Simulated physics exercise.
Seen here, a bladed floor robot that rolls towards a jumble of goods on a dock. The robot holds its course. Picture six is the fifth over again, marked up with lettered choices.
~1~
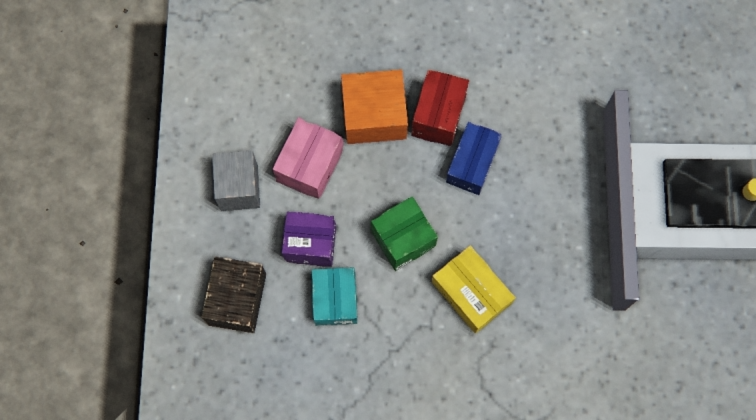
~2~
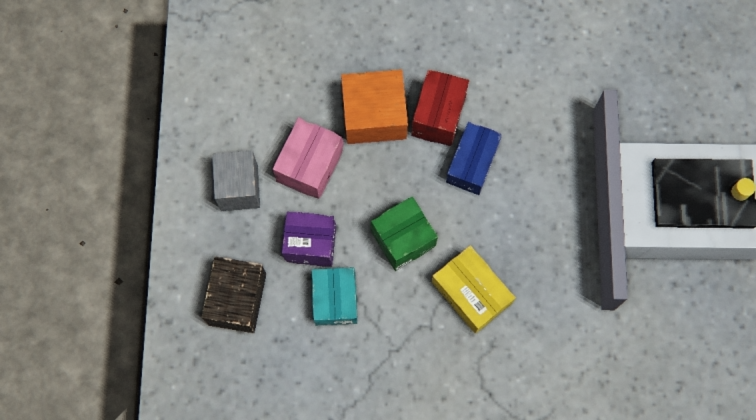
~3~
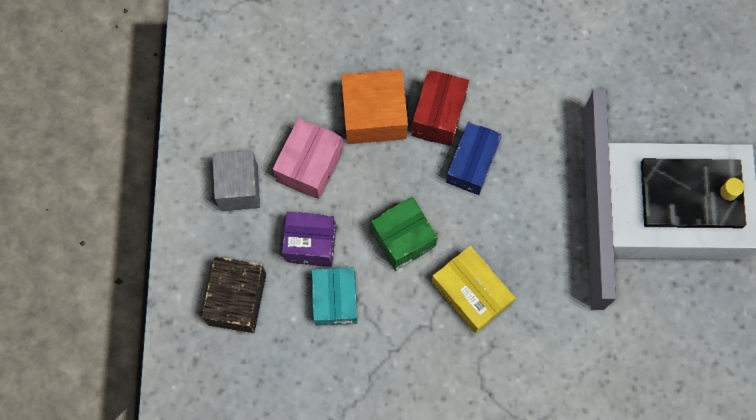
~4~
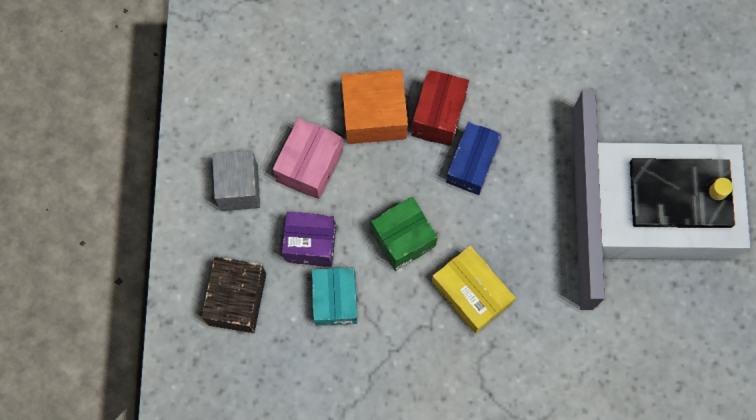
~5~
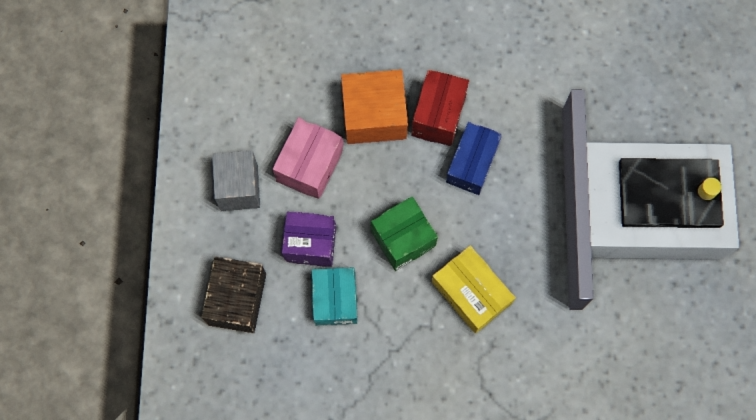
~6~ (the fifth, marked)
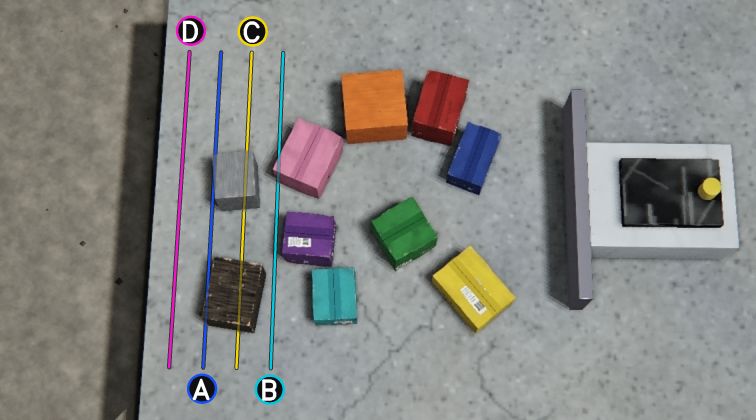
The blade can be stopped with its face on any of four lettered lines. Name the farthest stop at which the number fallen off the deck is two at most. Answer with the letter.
As far as mark C.
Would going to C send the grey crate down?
By then, yes.
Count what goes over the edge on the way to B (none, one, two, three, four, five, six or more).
The count is none.
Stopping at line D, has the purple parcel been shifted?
Yes.
On the marked copy, A at (213, 203); B at (277, 204); C at (244, 204); D at (180, 203).
Taking C. A third of the way, robot (542, 191); red box (422, 99); orange crate (355, 105).
Two thirds of the way, robot (418, 189); black crate (212, 294); grey crate (226, 180).
When it is over, robot (325, 188); black crate over the edge; grey crate over the edge; two fallen.
As for the rest, A drops five; B is within the limit but short; D drops six.
